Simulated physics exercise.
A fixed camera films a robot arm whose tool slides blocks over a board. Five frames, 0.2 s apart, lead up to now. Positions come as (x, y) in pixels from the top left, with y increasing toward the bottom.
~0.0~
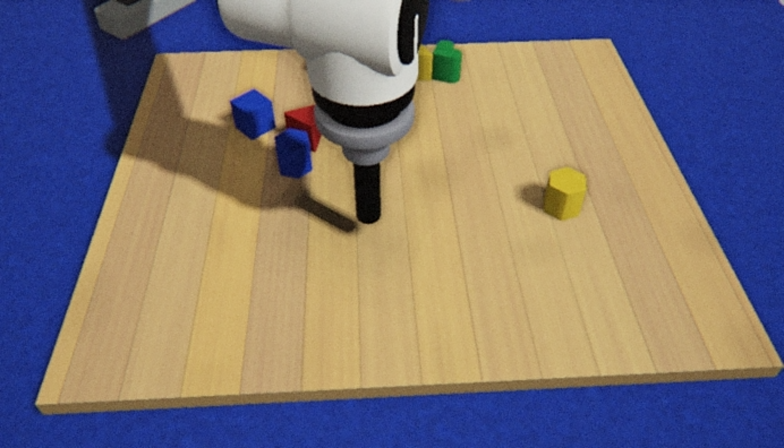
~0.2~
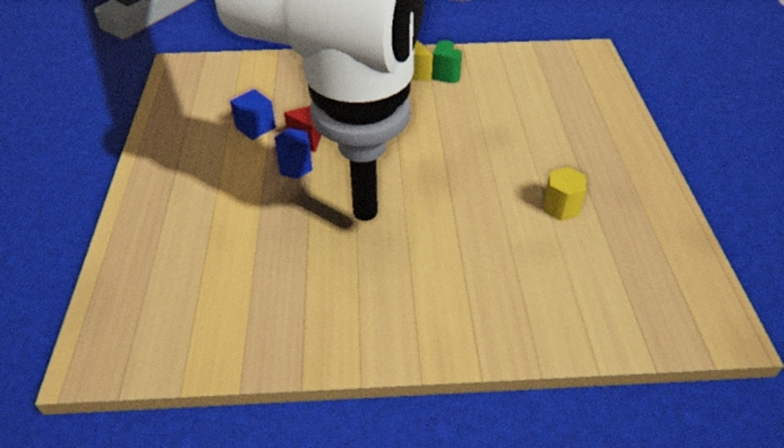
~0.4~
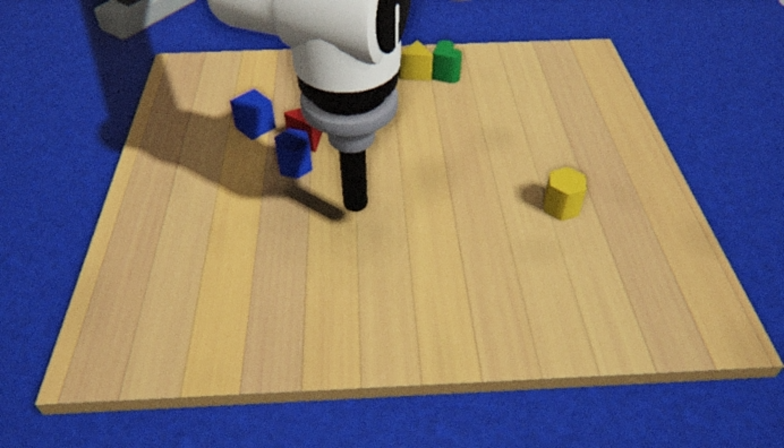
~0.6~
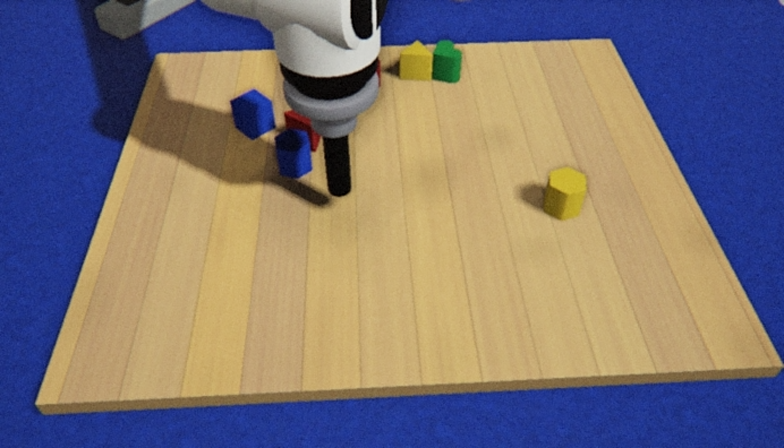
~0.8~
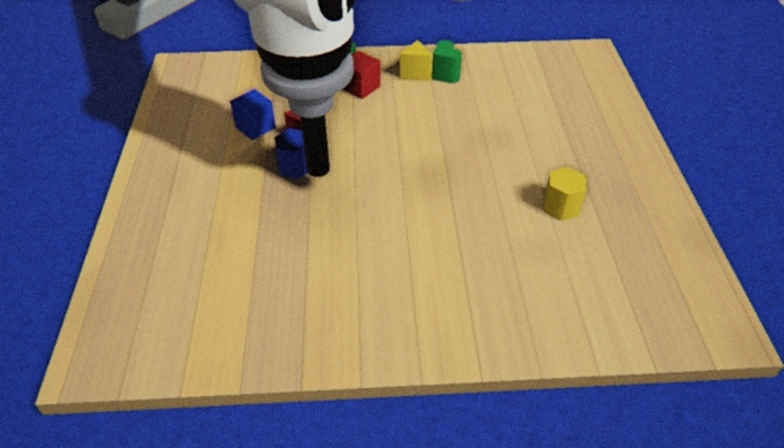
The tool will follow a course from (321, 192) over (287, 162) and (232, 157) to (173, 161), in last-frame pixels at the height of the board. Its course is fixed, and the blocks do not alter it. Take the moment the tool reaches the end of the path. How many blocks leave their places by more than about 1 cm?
My count: 2.
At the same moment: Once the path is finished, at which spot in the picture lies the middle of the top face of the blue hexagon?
Most likely (233, 113).
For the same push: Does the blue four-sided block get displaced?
I believe so.
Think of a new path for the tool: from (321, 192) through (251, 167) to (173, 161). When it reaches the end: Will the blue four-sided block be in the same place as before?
Yes, that is how it ends up.
The first path, step by step. One third of the way, tool at (284, 141); blue hexagon at (267, 122).
Two thirds of the way, tool at (226, 137); blue four-sided block at (241, 94), turned 35° clockwise; blue hexagon at (233, 113), turned 40° clockwise.
At the end, tool at (167, 140); blue four-sided block at (240, 94), turned 35° clockwise; blue hexagon at (233, 113), turned 40° clockwise; red triangular piece still.
